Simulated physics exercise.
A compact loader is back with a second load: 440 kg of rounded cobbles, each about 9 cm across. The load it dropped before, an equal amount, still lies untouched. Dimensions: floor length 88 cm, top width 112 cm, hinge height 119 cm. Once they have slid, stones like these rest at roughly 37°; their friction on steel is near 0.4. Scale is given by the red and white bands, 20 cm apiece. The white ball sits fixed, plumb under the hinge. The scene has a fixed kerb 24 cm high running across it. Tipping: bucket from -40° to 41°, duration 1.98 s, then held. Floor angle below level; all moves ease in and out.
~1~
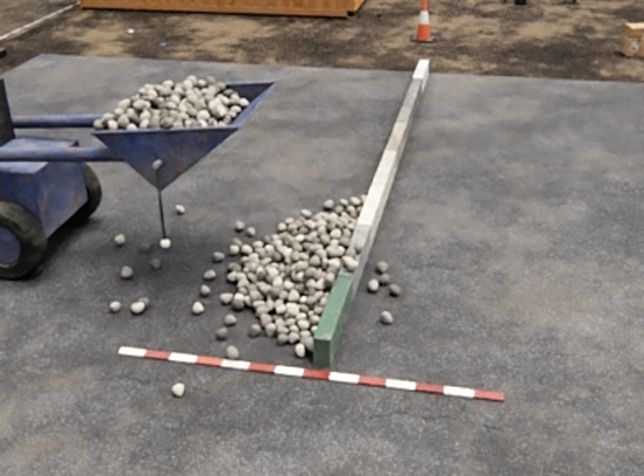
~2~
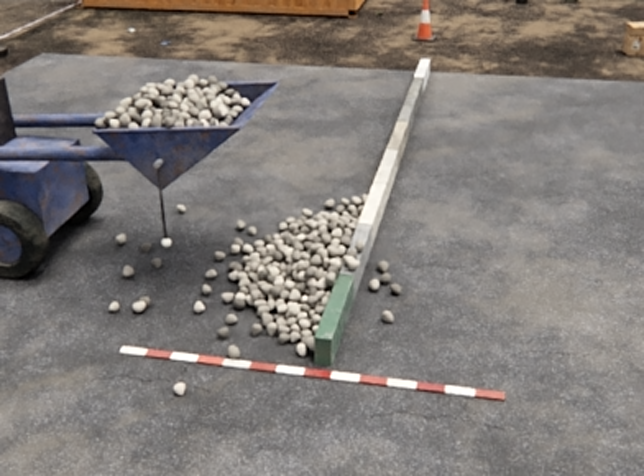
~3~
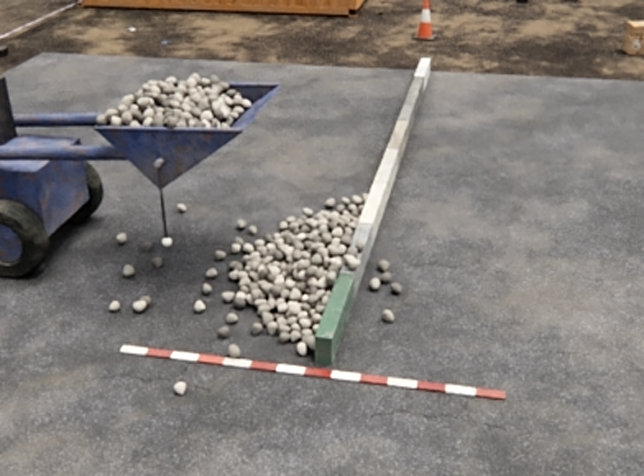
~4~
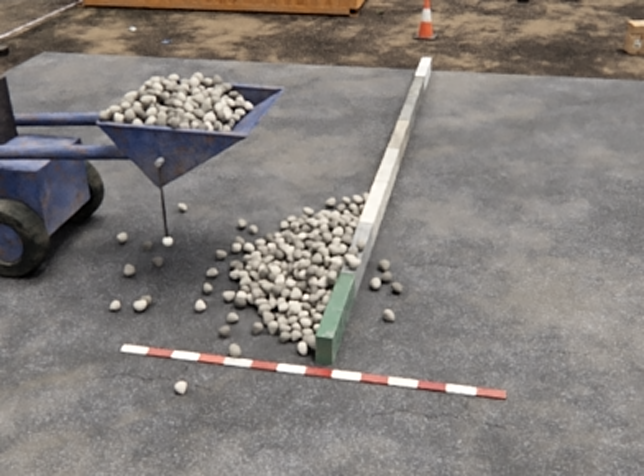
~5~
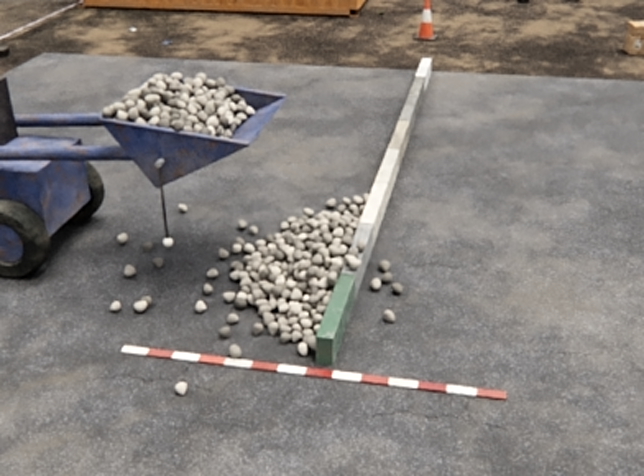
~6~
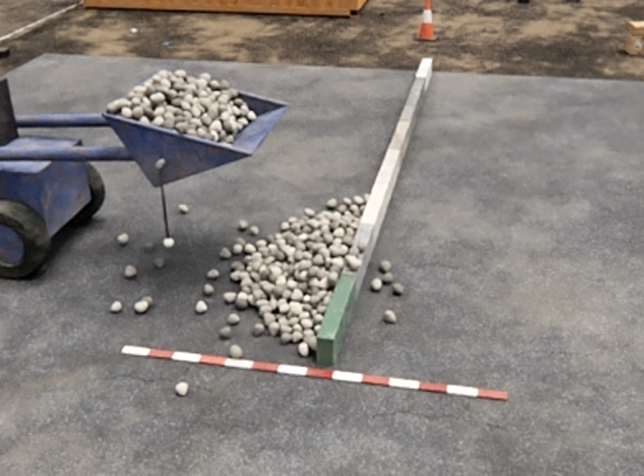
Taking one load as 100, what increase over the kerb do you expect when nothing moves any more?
0 out of 100.
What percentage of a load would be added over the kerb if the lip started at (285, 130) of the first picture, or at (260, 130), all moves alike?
I'd say close to 15 per cent for one and close to 5 per cent for the other, in that order.
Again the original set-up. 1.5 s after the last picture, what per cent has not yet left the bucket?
Close to 15 per cent of the load.
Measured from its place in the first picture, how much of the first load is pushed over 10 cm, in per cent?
10 per cent.
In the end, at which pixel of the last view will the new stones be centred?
They settle centred around (276, 252).
Then, 0.9 s after the last picture the floor is at 28°; in per cent of one load, 94 in the bucket, 106 on this side of the kerb, 1 over the kerb; the foremost stones are at (376, 274).
Then, 1.5 s after the last picture the floor is at 41°; in per cent of one load, 16 in the bucket, 184 on this side of the kerb, 1 over the kerb; the foremost stones are at (376, 274).
Then, 1.8 s after the last picture the floor is at 41°; in per cent of one load, 0 in the bucket, 200 on this side of the kerb, 1 over the kerb; the foremost stones are at (376, 279).
Then, 4.5 s after the last picture the floor is at 41°; in per cent of one load, 0 in the bucket, 200 on this side of the kerb, 1 over the kerb; the foremost stones are at (382, 282). Net gain over the kerb, 0.
